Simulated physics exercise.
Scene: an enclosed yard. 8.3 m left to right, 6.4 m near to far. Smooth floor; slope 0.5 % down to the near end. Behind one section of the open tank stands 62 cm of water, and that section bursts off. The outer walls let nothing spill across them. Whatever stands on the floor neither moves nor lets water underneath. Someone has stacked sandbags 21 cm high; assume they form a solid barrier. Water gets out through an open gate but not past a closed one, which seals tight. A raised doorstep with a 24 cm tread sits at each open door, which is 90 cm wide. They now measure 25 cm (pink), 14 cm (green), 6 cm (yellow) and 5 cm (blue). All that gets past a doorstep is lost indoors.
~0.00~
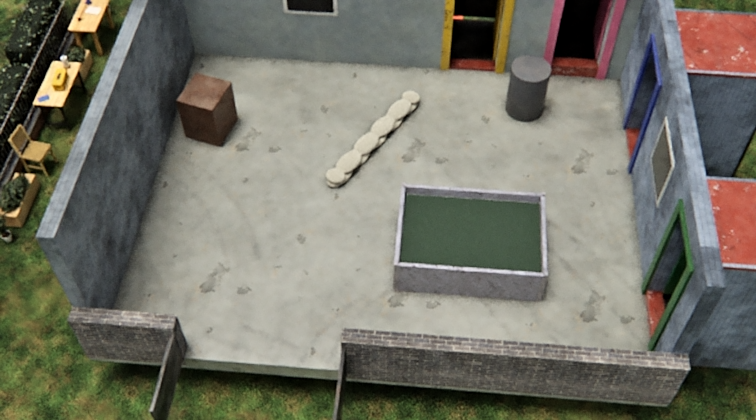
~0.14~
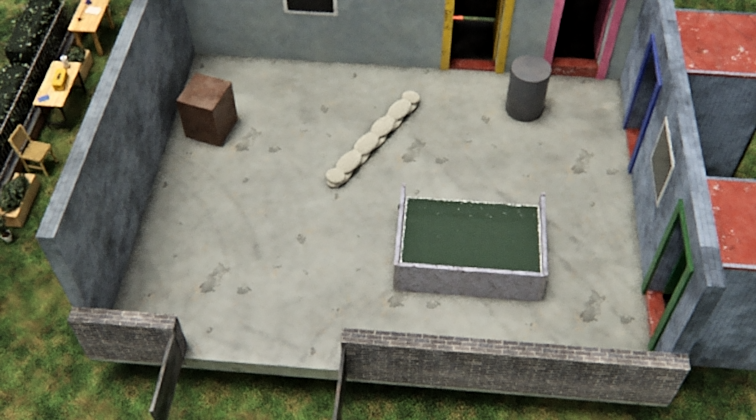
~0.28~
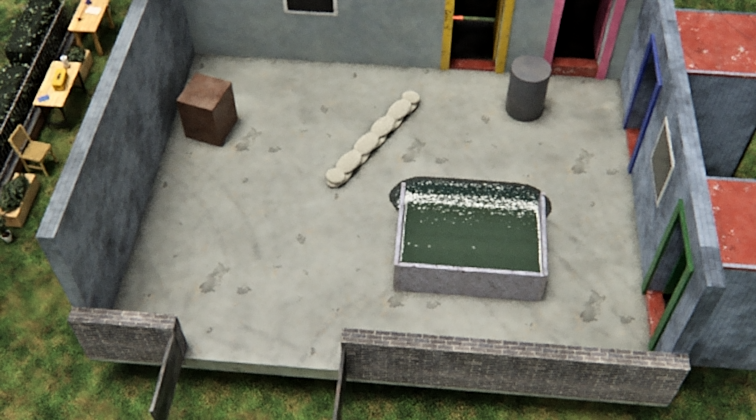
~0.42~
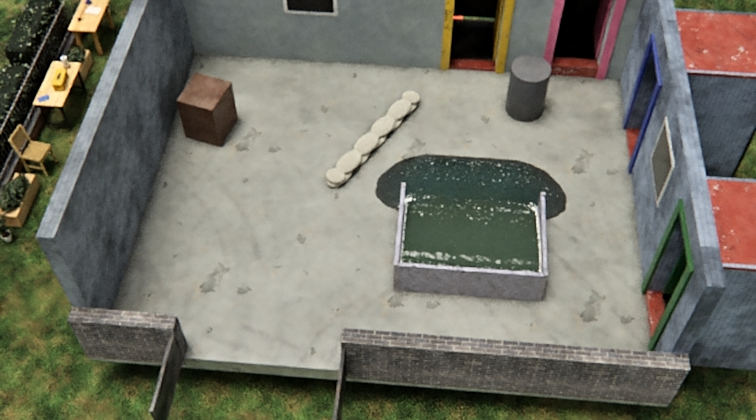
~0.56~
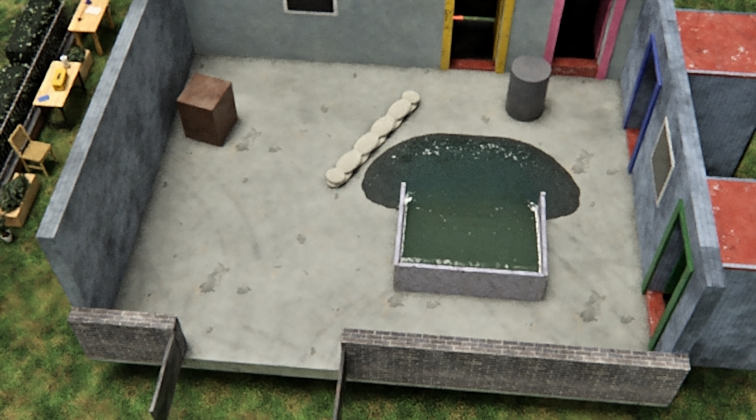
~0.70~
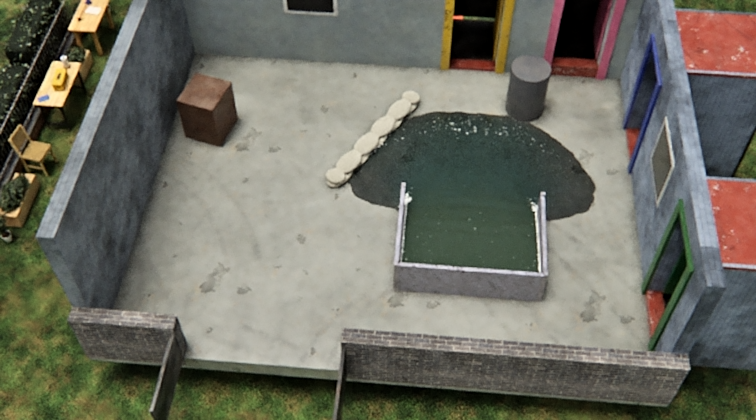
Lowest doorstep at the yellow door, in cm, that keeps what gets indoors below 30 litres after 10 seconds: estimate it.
My estimate is 28 cm.
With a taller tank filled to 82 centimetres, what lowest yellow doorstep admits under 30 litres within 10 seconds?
Then around 38 centimetres.
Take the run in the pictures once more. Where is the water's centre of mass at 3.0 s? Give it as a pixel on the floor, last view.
At about (484, 147).
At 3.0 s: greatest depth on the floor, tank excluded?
22 cm.
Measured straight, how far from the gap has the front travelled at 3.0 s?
The front is some 5.4 m out.
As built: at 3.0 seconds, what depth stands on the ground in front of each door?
Depths in cm - pink: 18, green: 0, yellow: 23, blue: 8.
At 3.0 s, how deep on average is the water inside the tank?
Around 10 cm deep on average.
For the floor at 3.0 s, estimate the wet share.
Approximately 35 %.
After 1.4 s water covers 25 % of the floor, deepest (30 cm) near (517, 123); 13 cm at the yellow door, 29 litres in over its 6 cm doorstep.
After 3.0 s water covers 35 % of the floor; 23 cm at the yellow door, 315 litres in over its 6 cm doorstep.
After 10.0 s water covers 75 % of the floor, deepest (10 cm) near (593, 376); 3 cm at the yellow door, 438 litres in over its 6 cm doorstep.
At the yellow door as built, the water arrived by 1.1 s and peaked near 29 cm at 2.4 s.
Run again over the same 10 s with other heights there, 56 litres in over 24.5 cm, 7 litres over 33 cm. The limit of 30 litres is kept from about 28 cm up.
